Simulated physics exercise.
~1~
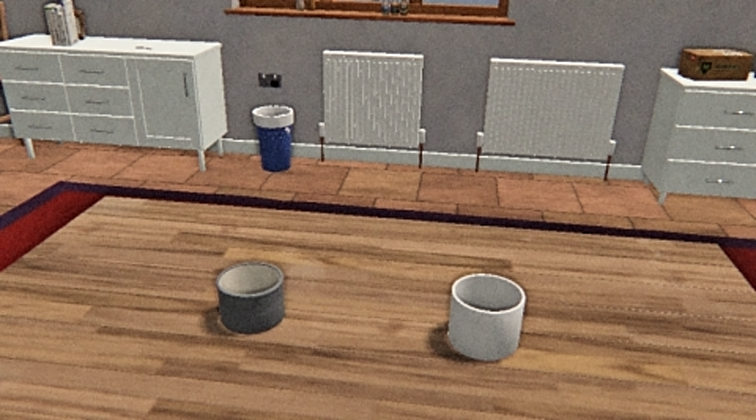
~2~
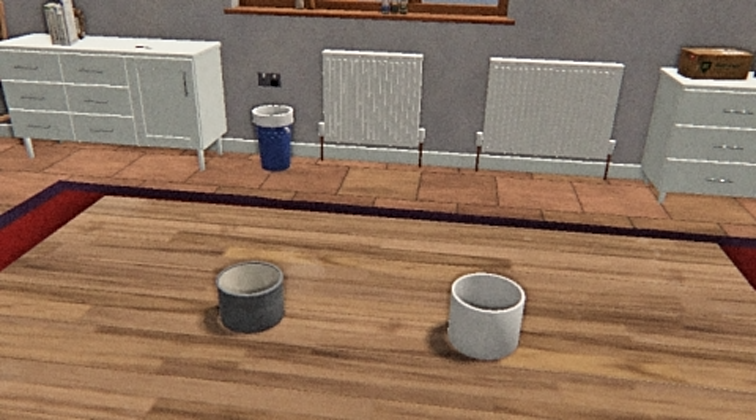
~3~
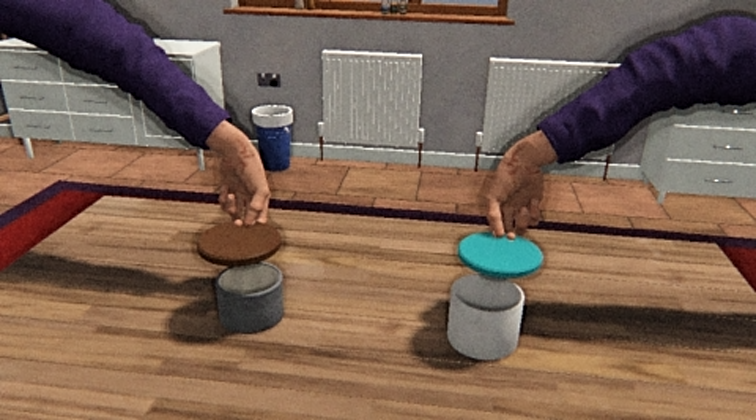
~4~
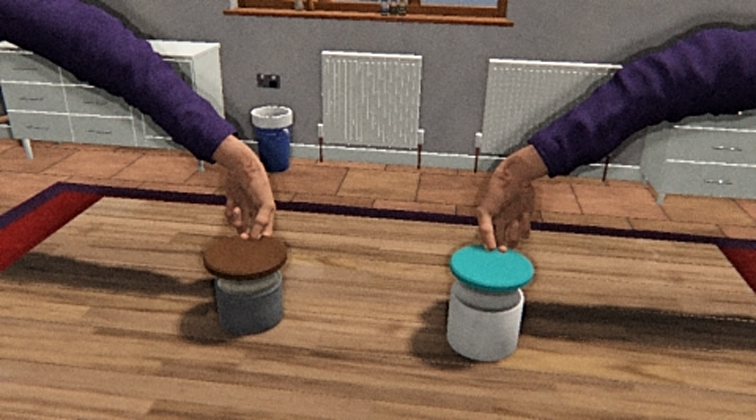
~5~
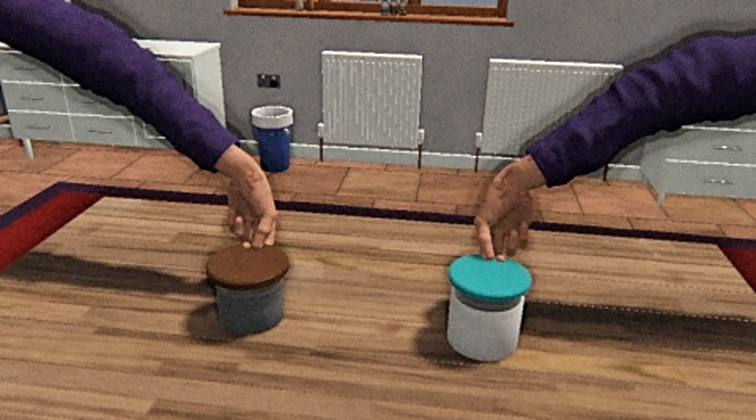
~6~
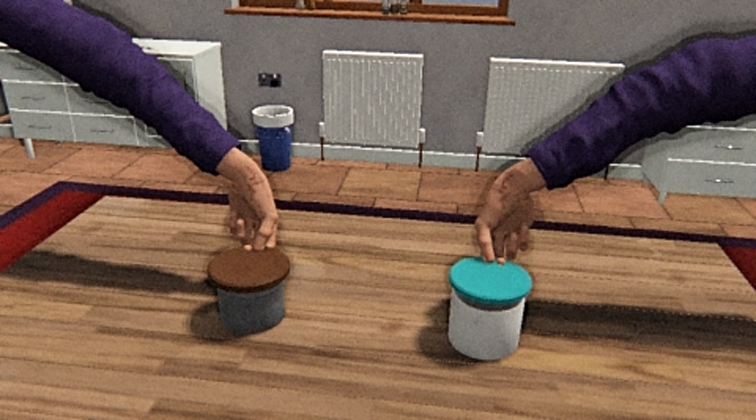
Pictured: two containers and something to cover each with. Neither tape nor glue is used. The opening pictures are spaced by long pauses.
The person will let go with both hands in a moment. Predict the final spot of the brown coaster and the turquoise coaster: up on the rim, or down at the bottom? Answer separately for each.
The brown coaster stays up on the rim. The turquoise coaster stays up on the rim.
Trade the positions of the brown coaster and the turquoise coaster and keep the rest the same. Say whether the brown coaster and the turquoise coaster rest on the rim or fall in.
The brown coaster is held up, and the turquoise coaster is held up.
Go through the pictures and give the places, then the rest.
Right cup (485, 316), in the first frame.
Left pot (251, 297), in the second frame.
Still on the way; brown coaster (240, 243); right cup (485, 316), in the third frame.
Still on the way; turquoise coaster (491, 267); left pot (250, 298), in the fourth frame.
Still on the way; brown coaster (248, 265); right cup (485, 316), in the fifth frame.
In place, still held; brown coaster (249, 268); turquoise coaster (490, 279); left pot (252, 297), in the sixth frame.
Then, 0.12 s past the last view, brown coaster sitting on the rim near (250, 273); turquoise coaster moving near (489, 287).
Then, 0.44 s past the last view, brown coaster sitting on the rim near (250, 274); turquoise coaster sitting on the rim near (489, 288).
Finally, the brown coaster works as a lid, near (250, 274); the turquoise coaster works as a lid, near (489, 288).
